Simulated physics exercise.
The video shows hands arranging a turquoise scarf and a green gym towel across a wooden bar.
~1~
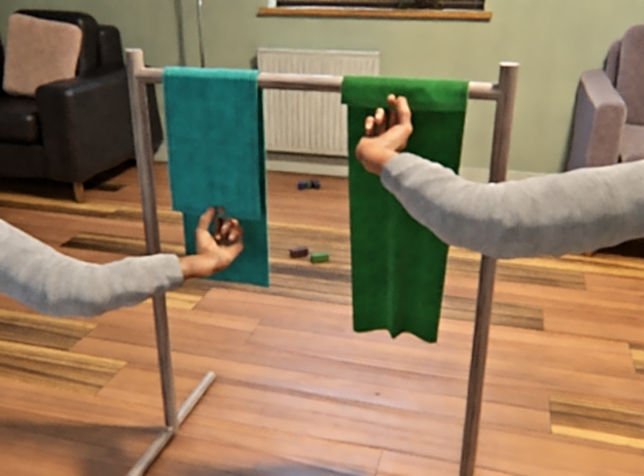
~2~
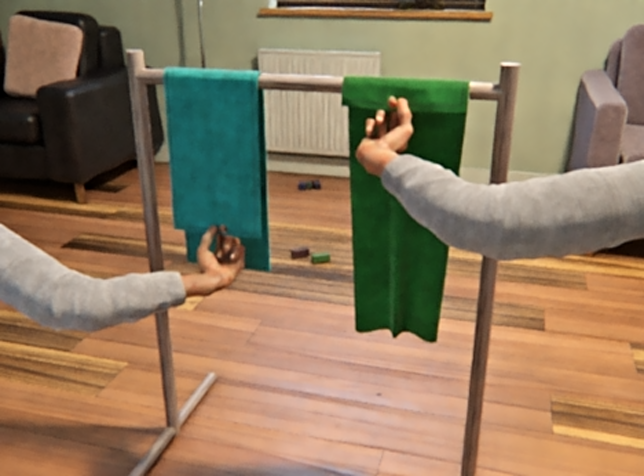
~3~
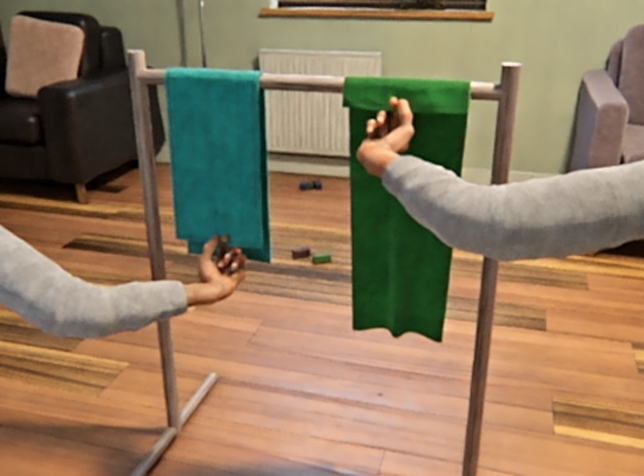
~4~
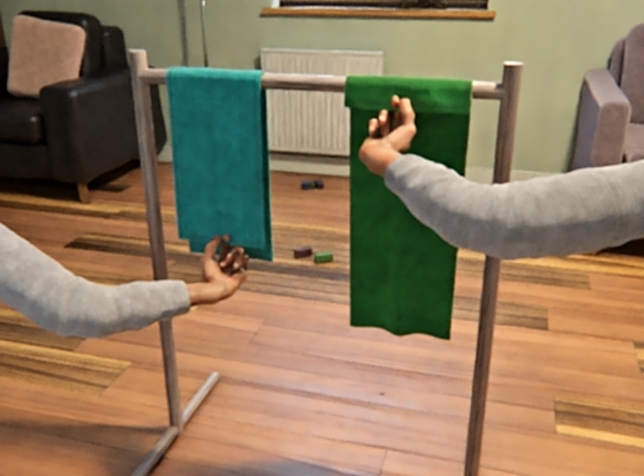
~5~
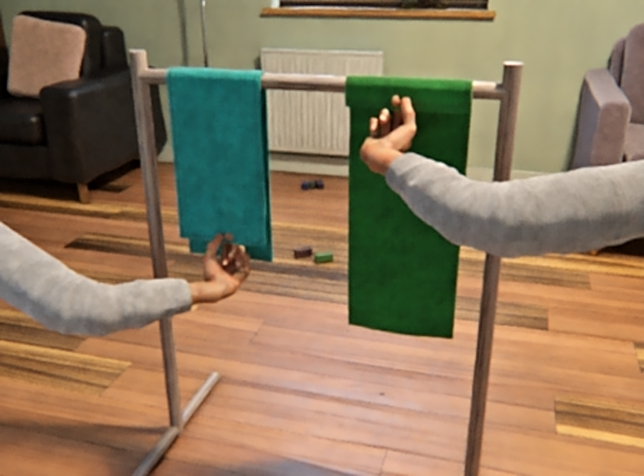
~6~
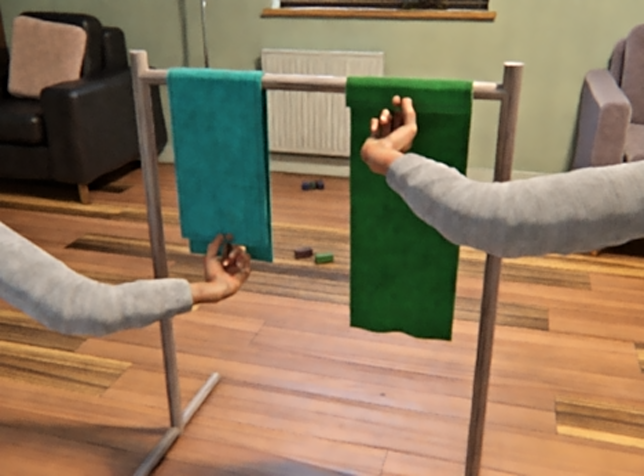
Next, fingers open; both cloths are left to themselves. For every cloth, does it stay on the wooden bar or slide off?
In order: The turquoise scarf remains in place; the green gym towel comes off.
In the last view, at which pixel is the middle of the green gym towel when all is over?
(393, 467).
Then, 0.30 s on from there, scarf as it was left; gym towel clear of the rail and dropping near (402, 280).
Then, 0.54 s on from there, scarf as it was left; gym towel in a heap on the floor near (394, 455).
Then, 0.92 s on from there, scarf as it was left; gym towel in a heap on the floor near (394, 467).
In the end, scarf as it was left; gym towel in a heap on the floor near (394, 467). The turquoise scarf stays on and the green gym towel slips to the floor.
